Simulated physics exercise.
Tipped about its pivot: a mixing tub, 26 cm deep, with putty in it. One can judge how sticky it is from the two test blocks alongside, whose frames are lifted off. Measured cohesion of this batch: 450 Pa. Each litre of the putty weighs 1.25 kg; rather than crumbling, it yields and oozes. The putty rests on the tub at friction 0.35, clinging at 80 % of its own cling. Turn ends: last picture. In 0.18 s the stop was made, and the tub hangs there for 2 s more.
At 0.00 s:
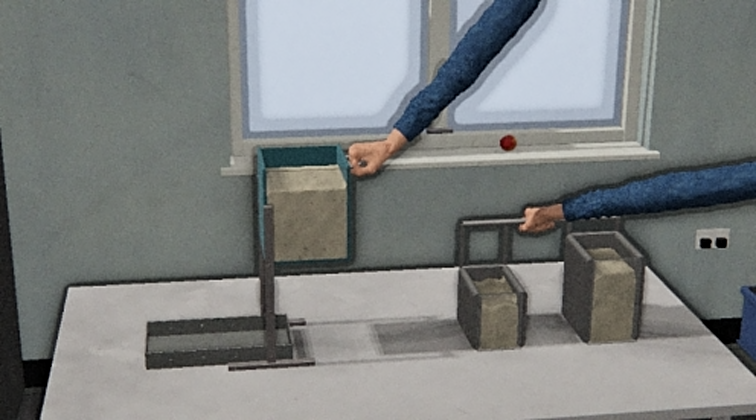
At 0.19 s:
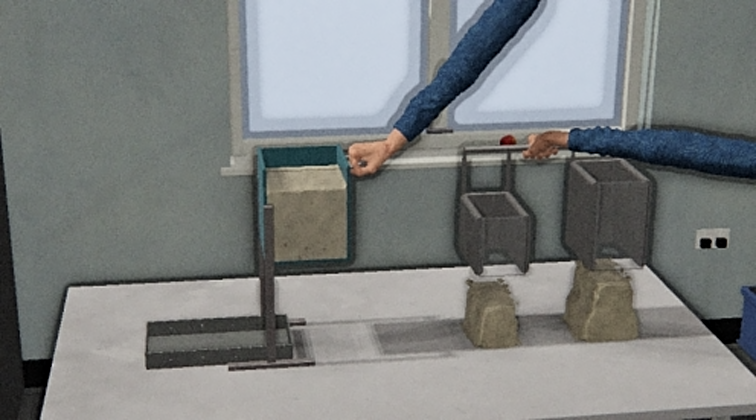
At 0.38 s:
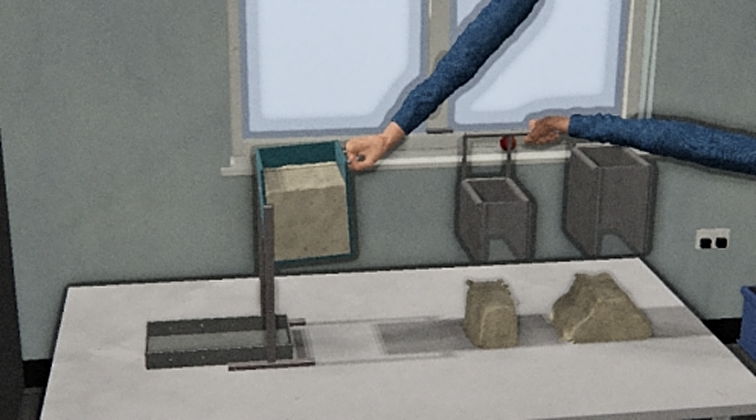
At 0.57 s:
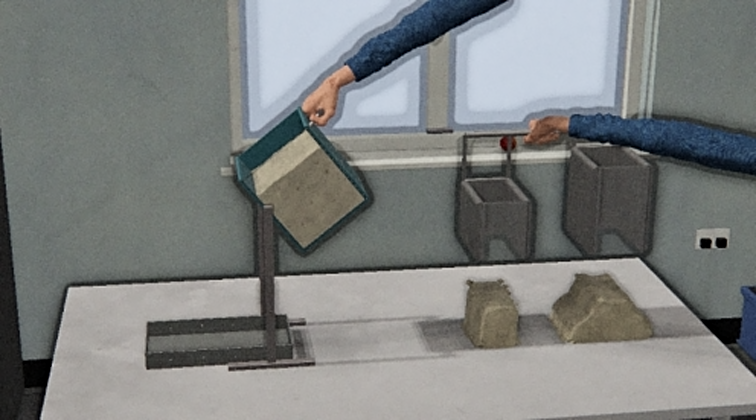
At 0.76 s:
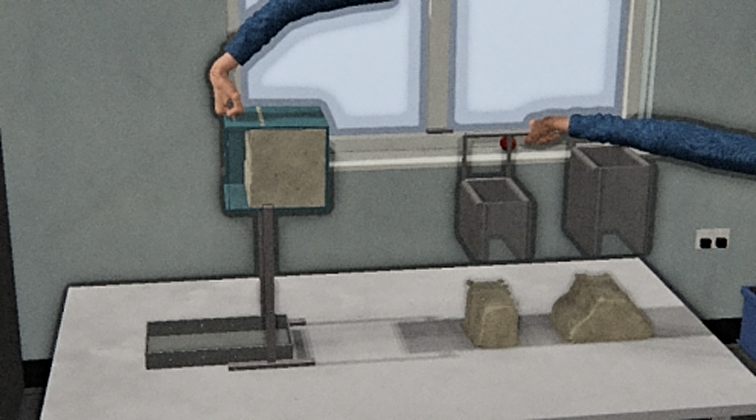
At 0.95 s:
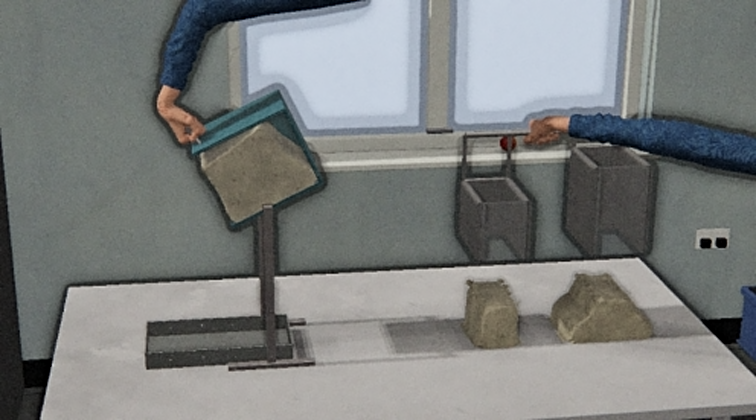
Two blue-sleeved arms reach in from the right over a pale table before a grey wall and a bright window, seen from slightly above. The right-hand arm raises two joined grey moulds off two beige blocks, and the right block slumps broader while the left barely sags. The other arm then swings a teal tub of beige putty leftward on its dark post, past its side, the putty's shape shifting inside.
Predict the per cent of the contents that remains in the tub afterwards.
Roughly 0 per cent remains.
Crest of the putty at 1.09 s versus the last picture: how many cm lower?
Roughly 12 cm.
After 1.09 s, the tub is at 115 degrees and holds 54 %.
After 1.26 s, the tub is at 115 degrees and holds 18 %.
After 1.43 s, the tub is at 115 degrees and holds 0 %.
After 1.60 s, the tub is at 115 degrees and holds 0 %.
After 2.95 s, at the end, the tub is at 115 degrees and holds 0 %.
